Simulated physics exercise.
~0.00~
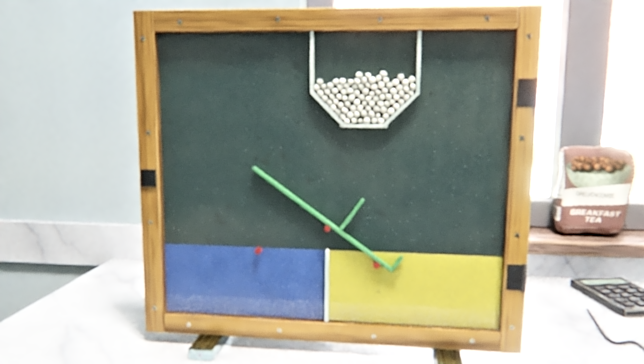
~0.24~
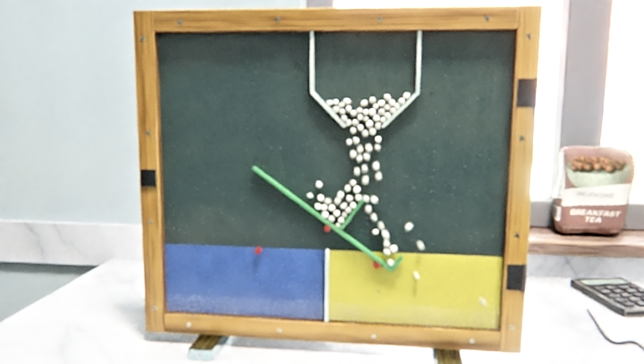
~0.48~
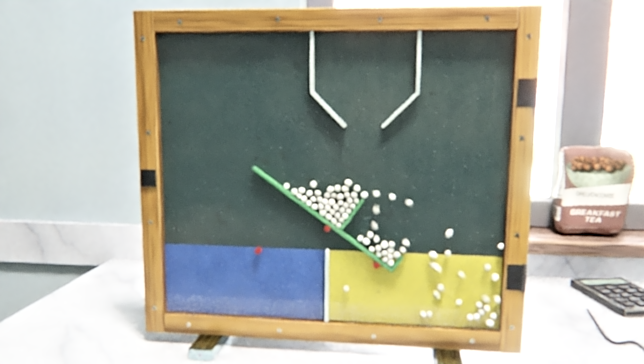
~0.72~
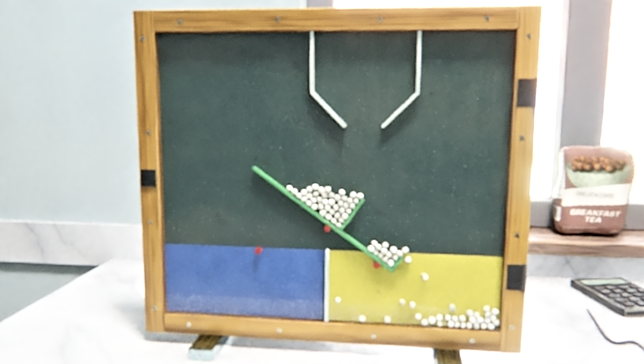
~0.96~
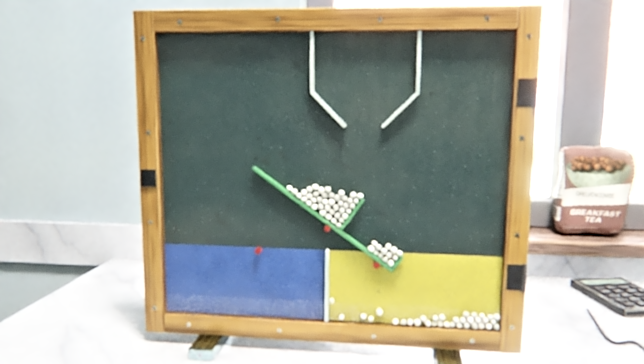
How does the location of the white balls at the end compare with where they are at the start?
At the start the balls are all held in the hopper near the top of the board. By the end they are much lower and a little further right overall, with most on the green tray and the rest in the yellow bin.
